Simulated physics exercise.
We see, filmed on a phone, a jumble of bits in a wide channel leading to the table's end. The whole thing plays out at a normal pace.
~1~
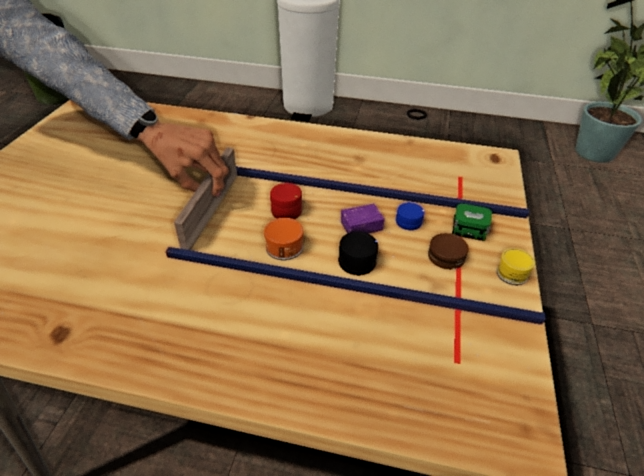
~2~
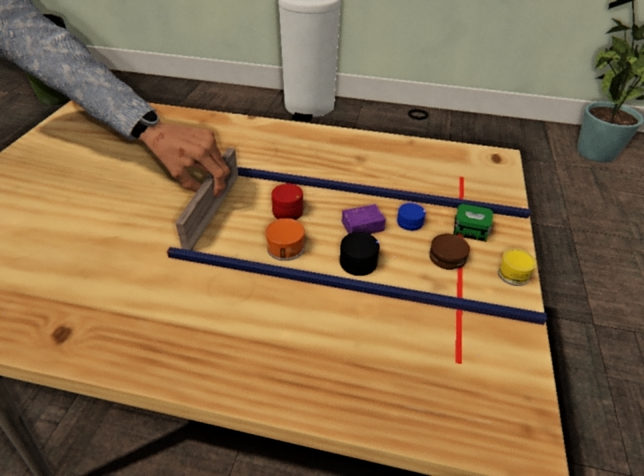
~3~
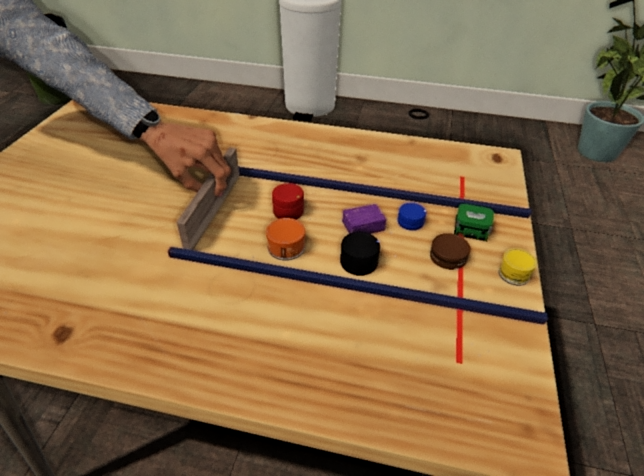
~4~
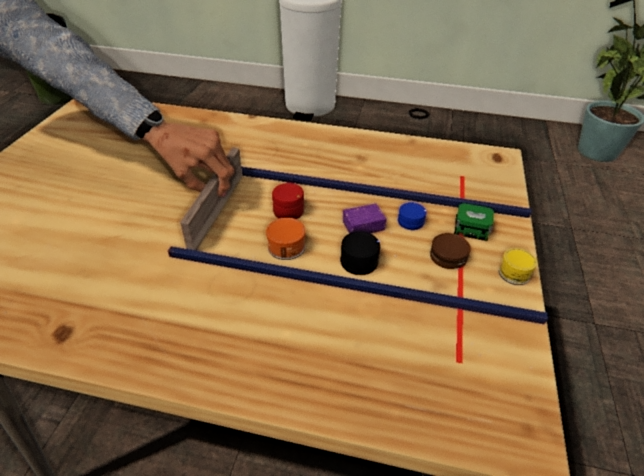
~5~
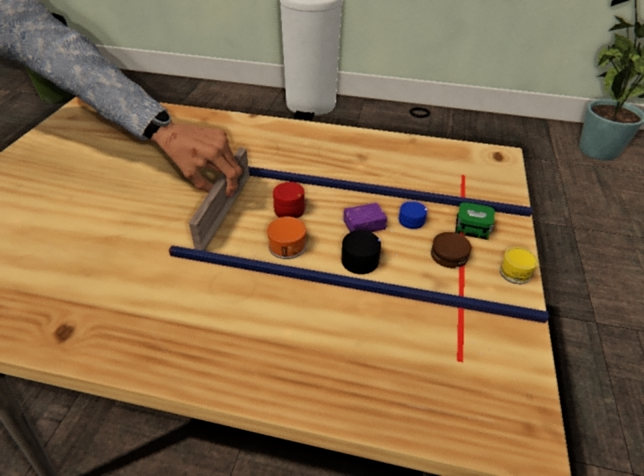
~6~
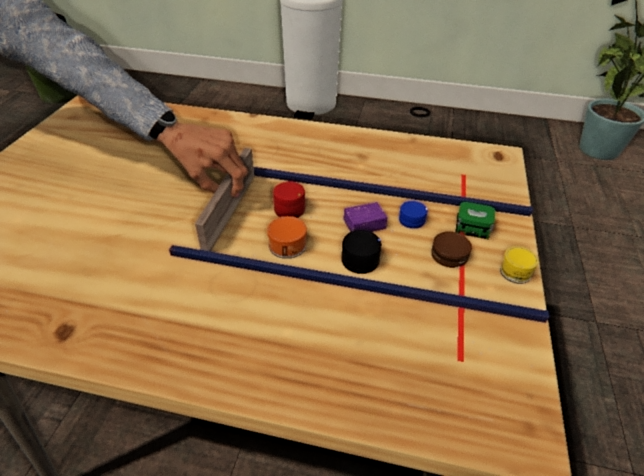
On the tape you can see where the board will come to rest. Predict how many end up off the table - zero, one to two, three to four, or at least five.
What falls is a single one or two.
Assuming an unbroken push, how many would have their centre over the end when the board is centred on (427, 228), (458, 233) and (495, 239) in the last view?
It comes out as 0, then 1, then 4.
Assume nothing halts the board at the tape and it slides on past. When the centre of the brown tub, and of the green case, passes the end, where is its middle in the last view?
First one: Around (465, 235). Other one: Around (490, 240).
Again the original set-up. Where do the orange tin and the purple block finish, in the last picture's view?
Orange tin at about (485, 271), purple block at about (505, 253).
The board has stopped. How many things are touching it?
Number in contact with it: 3.
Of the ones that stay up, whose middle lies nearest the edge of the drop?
The brown tub winds up nearest.
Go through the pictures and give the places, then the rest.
Yellow pot (515, 267); green case (471, 223); brown tub (448, 251); board (209, 196); tape (459, 251), in the first frame.
Green case (473, 223); board (211, 197), in the second frame.
Brown tub (450, 251); red lid (288, 202), in the third frame.
Yellow pot (517, 267); blue lid (412, 216), in the fourth frame.
Green case (475, 221); orange tin (287, 238), in the fifth frame.
Yellow pot (519, 265); green case (475, 221); brown tub (451, 250); board (228, 197); tape (462, 249), in the sixth frame.
Soon after, none off yet; yellow pot at rest near (519, 265); green case at rest near (475, 221); brown tub at rest near (451, 250).
Then, none off yet; yellow pot moved about its own width near (539, 271); green case moving near (479, 220); brown tub moved about its own width near (502, 263).
At rest, the number that fall off is one or two; fallen, yellow pot.
